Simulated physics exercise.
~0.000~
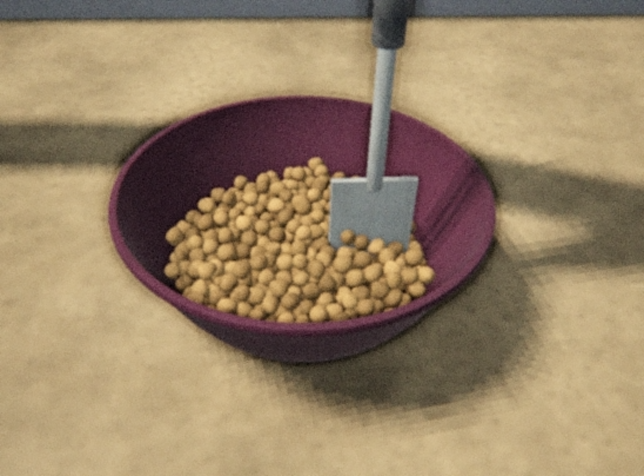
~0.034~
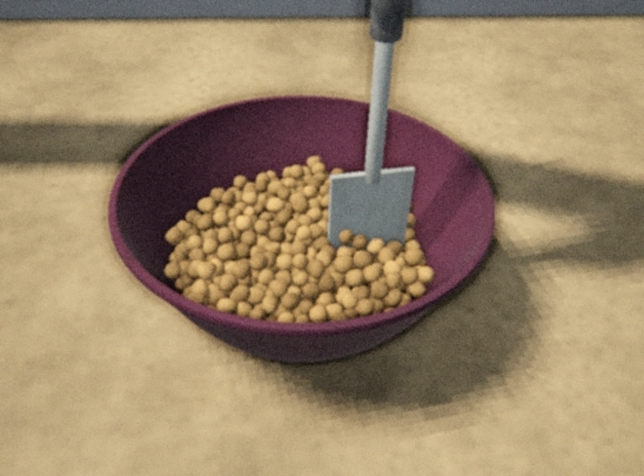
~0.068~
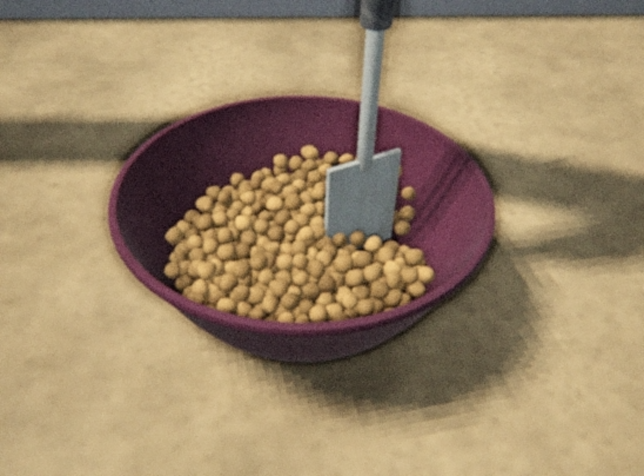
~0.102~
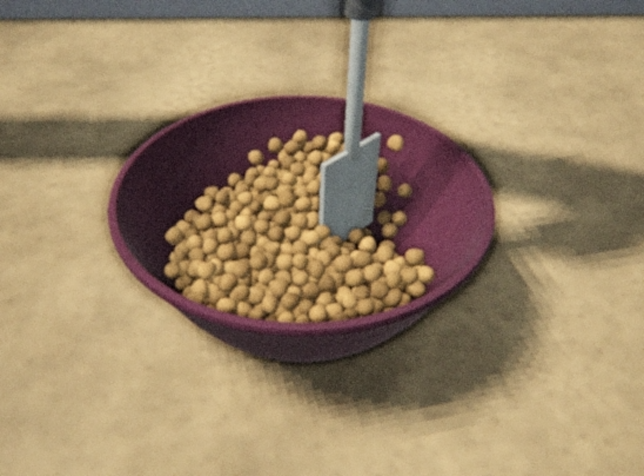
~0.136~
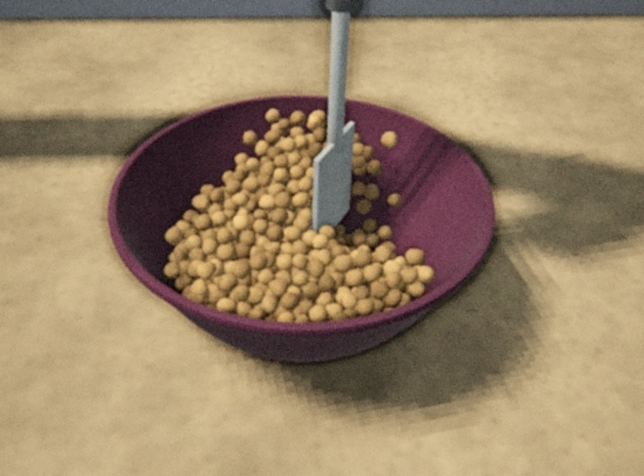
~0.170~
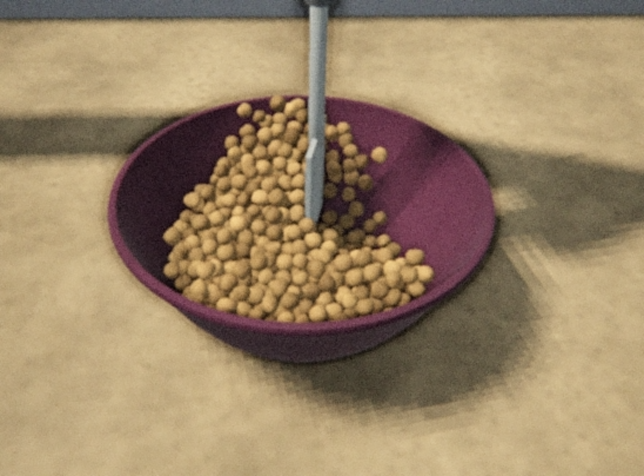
The footage shows a grey paddle with an upright blade sweeping away and to the left through dried chickpeas in a motionless purple bowl, turning edge-on as it pushes some of them up toward the bowl's far side.
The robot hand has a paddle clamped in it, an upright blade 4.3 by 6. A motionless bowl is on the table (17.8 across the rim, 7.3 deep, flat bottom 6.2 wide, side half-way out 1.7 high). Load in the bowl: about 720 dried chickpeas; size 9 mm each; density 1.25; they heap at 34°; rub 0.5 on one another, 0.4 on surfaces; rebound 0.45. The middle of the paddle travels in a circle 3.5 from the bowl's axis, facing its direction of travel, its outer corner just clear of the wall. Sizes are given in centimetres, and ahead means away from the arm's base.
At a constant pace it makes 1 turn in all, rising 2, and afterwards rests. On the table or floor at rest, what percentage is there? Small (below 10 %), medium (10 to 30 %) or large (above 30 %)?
It is small.
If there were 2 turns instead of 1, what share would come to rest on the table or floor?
Estimate: Near 0 %.
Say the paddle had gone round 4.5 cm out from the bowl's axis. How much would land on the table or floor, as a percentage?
Some 0 percent would.
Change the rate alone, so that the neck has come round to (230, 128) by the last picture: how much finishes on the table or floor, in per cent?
Around 20 in a hundred.
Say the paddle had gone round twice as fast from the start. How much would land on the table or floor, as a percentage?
Roughly 15 per cent.
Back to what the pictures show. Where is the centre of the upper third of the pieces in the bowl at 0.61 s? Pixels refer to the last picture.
I'd say about (366, 268).
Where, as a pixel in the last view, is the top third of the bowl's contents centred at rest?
Looks like roughly (352, 226) to me.
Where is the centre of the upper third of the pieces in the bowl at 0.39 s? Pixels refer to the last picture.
Roughly pixel (214, 253).
By 0.39 s, 185° round, highest piece 9 above the table; 717 in the bowl, 1 in flight or on the tool.
By 0.61 s, 295° round, highest piece 8 above the table; 713 in the bowl, 3 on the table or floor, 2 in flight or on the tool.
By 0.91 s, 0° round, highest piece 6 above the table; 713 in the bowl, 5 on the table or floor.
By 1.61 s, 0° round, highest piece 6 above the table; 713 in the bowl, 5 on the table or floor.
Final count, 713 in the bowl, 5 on the table or floor. That is 1 % on the table or floor.
